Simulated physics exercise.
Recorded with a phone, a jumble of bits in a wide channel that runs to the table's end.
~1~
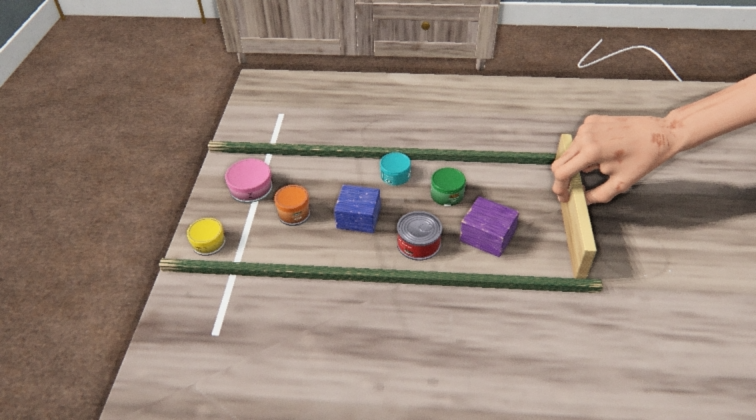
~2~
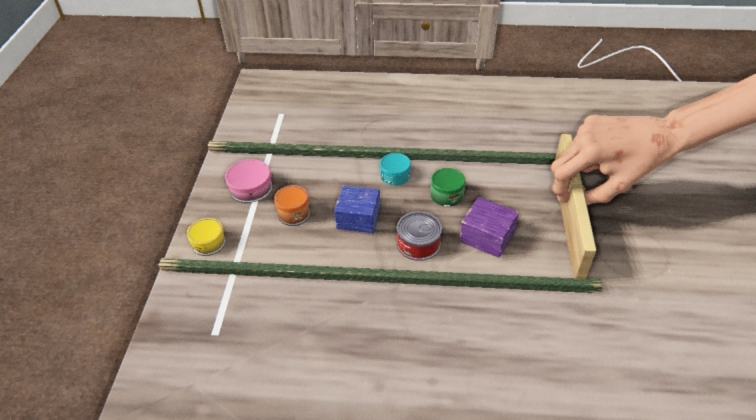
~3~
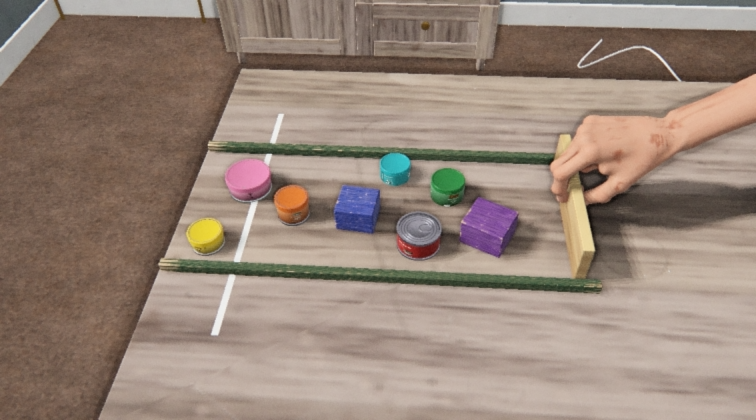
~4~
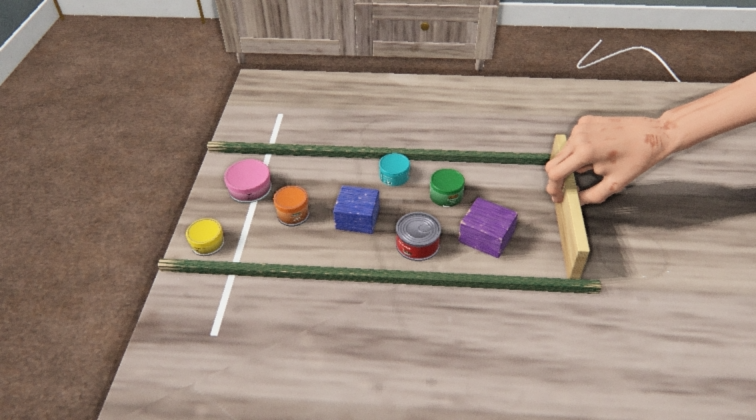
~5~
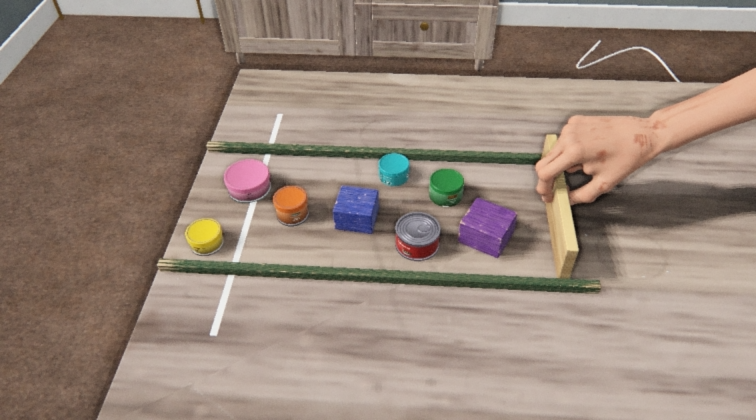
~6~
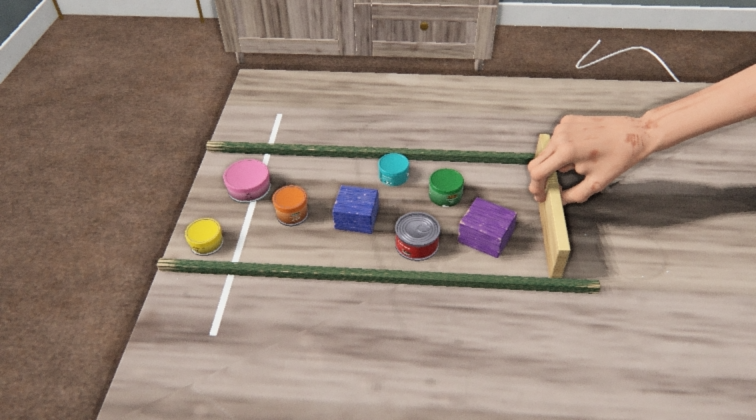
A hand held a wooden board upright at the right end of a channel between two green sticks, then slid it slightly left, while the colourful tubs and blocks stayed practically still.
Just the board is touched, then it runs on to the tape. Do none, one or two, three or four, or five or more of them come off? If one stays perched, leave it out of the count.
So the count of drops is a mere one or two.
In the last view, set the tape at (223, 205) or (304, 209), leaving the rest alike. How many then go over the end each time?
Try by try, 5 and 0.
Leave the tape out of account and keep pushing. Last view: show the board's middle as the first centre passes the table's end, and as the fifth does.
The middle sits near (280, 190) at the first moment and near (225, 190) at the second.
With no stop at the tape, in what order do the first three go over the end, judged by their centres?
Earliest to latest: The yellow tin, the orange pot, the red tin.
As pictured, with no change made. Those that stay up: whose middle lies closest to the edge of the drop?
That would be the red tin, the foremost.
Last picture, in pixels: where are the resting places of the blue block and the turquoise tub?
In the last picture the blue block sits around (209, 194) and the turquoise tub around (249, 160).
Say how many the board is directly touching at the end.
Count: 3.
Early on, none off yet; yellow tin at rest near (205, 237); pink tin at rest near (248, 181); orange pot at rest near (291, 206).
A while later, none off yet; yellow tin travelled a little near (187, 237); pink tin travelled a little near (237, 175); orange pot travelled well along near (224, 207).
Finally, the number that fall off is one or two; lost, orange pot and yellow tin.
